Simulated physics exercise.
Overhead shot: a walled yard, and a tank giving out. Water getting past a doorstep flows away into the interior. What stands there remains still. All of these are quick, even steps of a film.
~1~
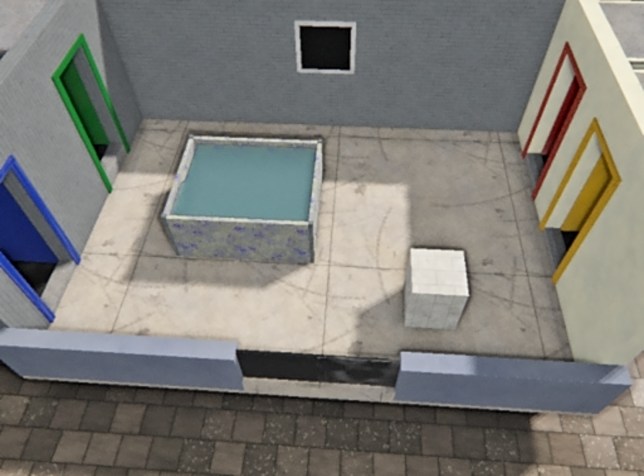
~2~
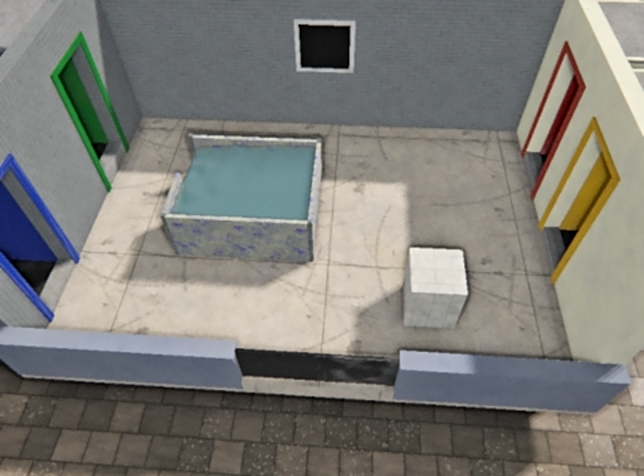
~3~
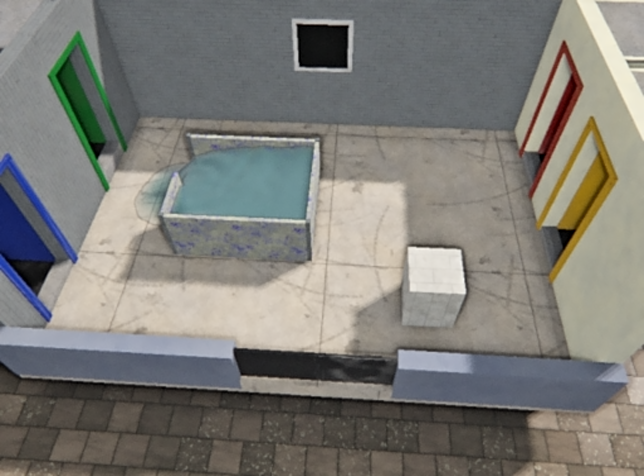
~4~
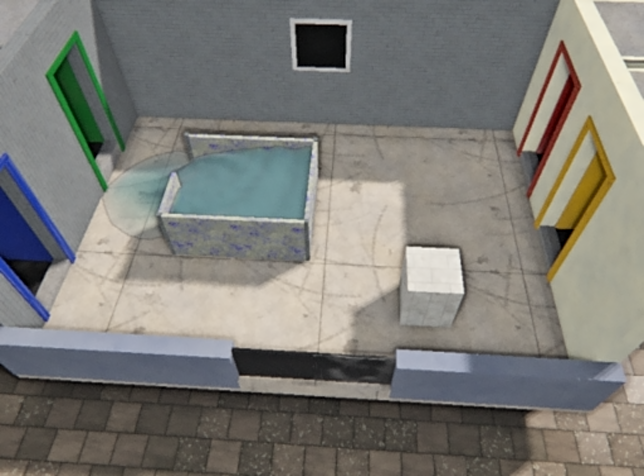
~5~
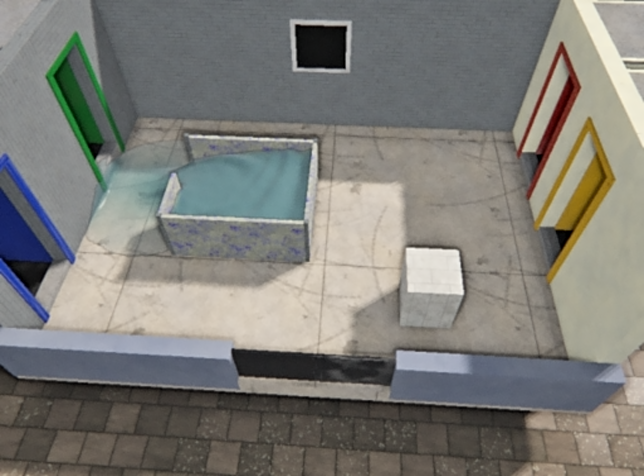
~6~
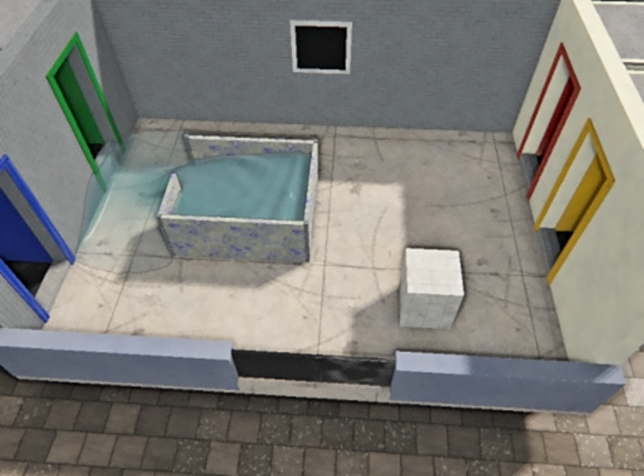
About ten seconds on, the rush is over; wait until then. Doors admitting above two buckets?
Green door above, red door not above, yellow door not above, blue door not above.
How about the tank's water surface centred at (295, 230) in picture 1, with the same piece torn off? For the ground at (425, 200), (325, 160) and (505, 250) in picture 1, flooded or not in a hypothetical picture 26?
In order: Untouched, submerged, untouched.
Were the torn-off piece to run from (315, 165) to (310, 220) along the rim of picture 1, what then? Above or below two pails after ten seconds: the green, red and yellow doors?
Observed - green keeps within bounds, red runs over the limit, yellow runs over the limit.
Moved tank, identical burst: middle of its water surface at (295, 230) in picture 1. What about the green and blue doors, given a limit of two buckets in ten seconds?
Result - green: Short of the limit; blue: Past the limit.
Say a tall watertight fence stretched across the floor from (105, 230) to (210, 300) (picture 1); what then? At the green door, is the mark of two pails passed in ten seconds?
I'd say the green door overshoots.
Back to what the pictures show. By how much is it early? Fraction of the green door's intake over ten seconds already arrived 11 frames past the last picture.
Around 80 percent.
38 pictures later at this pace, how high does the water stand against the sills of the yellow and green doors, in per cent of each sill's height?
About 60 and 60 %.
A moment on, water covers 15 % of the floor; the green door over two buckets in, the red door not reached, the yellow door not reached, the blue door wet at the sill, nothing in.
Next, water covers 30 % of the floor; the green door far over two buckets in, the red door not reached, the yellow door not reached, the blue door wet at the sill, nothing in.
Then, water covers 60 % of the floor; the green door far over two buckets in, the red door not reached, the yellow door not reached, the blue door wet at the sill, nothing in.
Later, water covers 90 % of the floor; the green door far over two buckets in, the red door wet at the sill, nothing in, the yellow door wet at the sill, nothing in, the blue door wet at the sill, nothing in.
In the end, water covers 100 % of the floor; the green door far over two buckets in, the red door wet at the sill, nothing in, the yellow door wet at the sill, nothing in, the blue door under two buckets in.
